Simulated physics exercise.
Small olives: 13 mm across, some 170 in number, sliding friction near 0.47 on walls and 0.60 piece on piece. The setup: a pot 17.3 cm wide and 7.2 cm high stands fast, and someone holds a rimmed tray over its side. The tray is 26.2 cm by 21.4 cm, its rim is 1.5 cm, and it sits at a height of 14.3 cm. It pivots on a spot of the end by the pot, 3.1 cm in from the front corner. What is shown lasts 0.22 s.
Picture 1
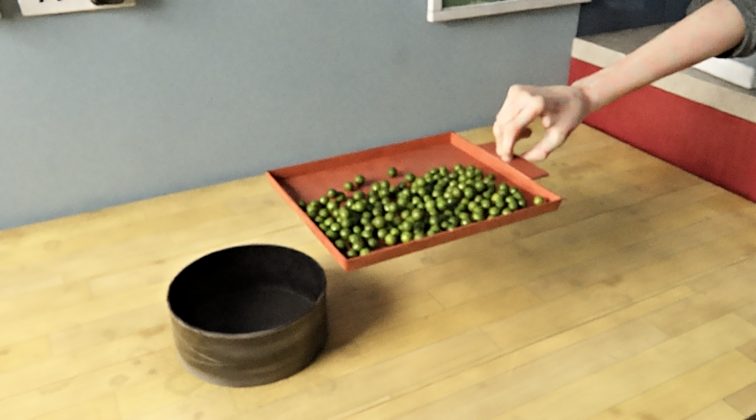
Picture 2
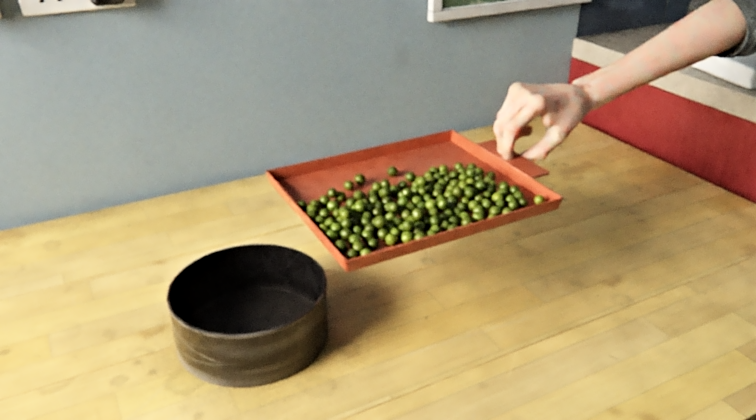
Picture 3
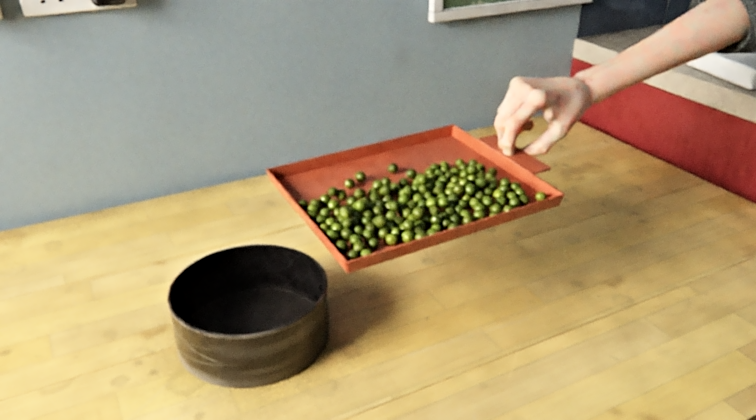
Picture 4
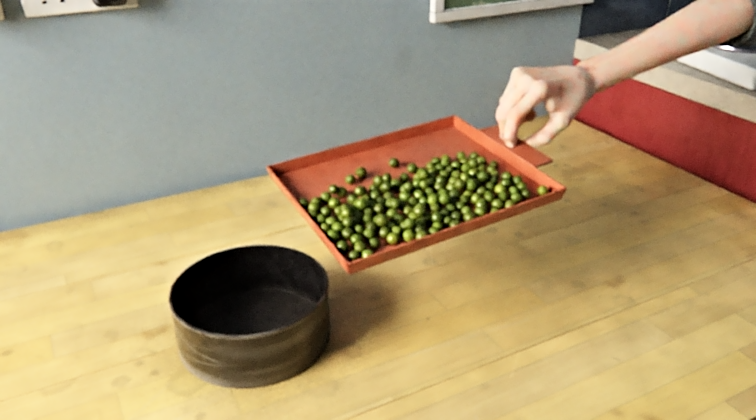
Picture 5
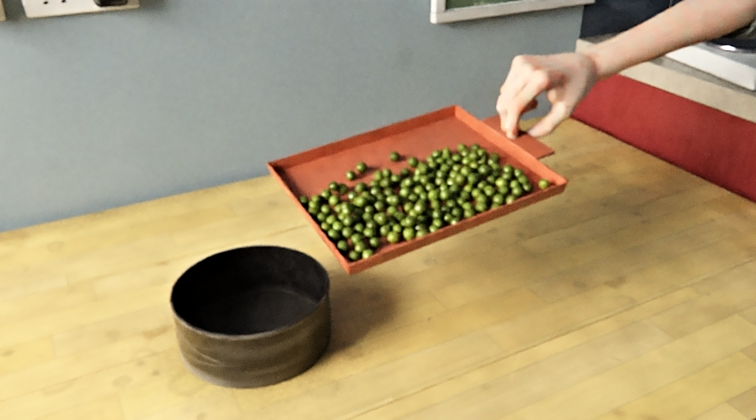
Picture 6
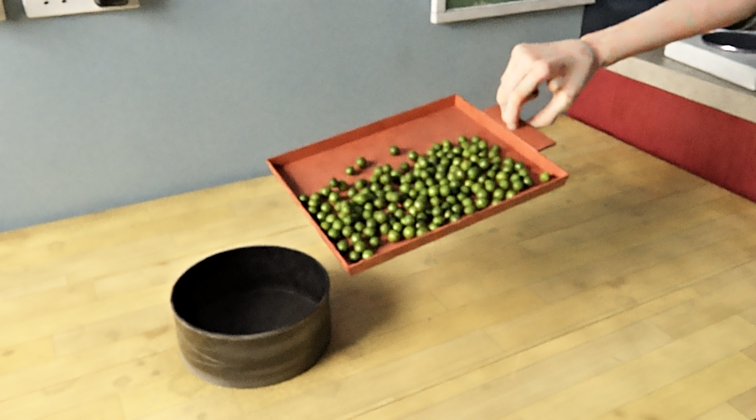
On a wooden counter, a hand slowly tilts a red tray of green olives beside a dark pot.
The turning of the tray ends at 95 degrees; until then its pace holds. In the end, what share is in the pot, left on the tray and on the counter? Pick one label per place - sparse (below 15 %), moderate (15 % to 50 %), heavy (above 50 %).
Pot: Sparse; left on the tray: Sparse; counter: Heavy.
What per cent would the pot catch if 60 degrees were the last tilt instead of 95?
I'd say close to 0 percent.
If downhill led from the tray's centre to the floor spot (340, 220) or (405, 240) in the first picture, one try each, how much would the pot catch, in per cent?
First try: Around 50 percent; second try: Around 0 percent.
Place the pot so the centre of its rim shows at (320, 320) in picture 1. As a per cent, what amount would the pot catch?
Estimate: ~ 90 %.
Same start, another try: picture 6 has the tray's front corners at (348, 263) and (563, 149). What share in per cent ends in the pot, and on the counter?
Pot 55 % / counter 45 %.
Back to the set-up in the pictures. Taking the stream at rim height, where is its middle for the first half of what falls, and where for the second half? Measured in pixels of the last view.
At about (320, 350), then at (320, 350).
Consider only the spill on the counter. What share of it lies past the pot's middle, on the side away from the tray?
50 %.
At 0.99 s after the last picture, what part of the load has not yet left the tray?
Around 90 percent.
Then, 0.59 s after the last picture, tilt 50 degrees; the tray holds 100 %, the pot 0 %.
Then, 0.99 s after the last picture, tilt 77 degrees; the tray holds 90 %, the pot 0 %.
Then, 1.47 s after the last picture, tilt 95 degrees; the tray holds 5 %, the pot 5 %.
In the end, pot 5 %, tray 0 %, counter 95 %.
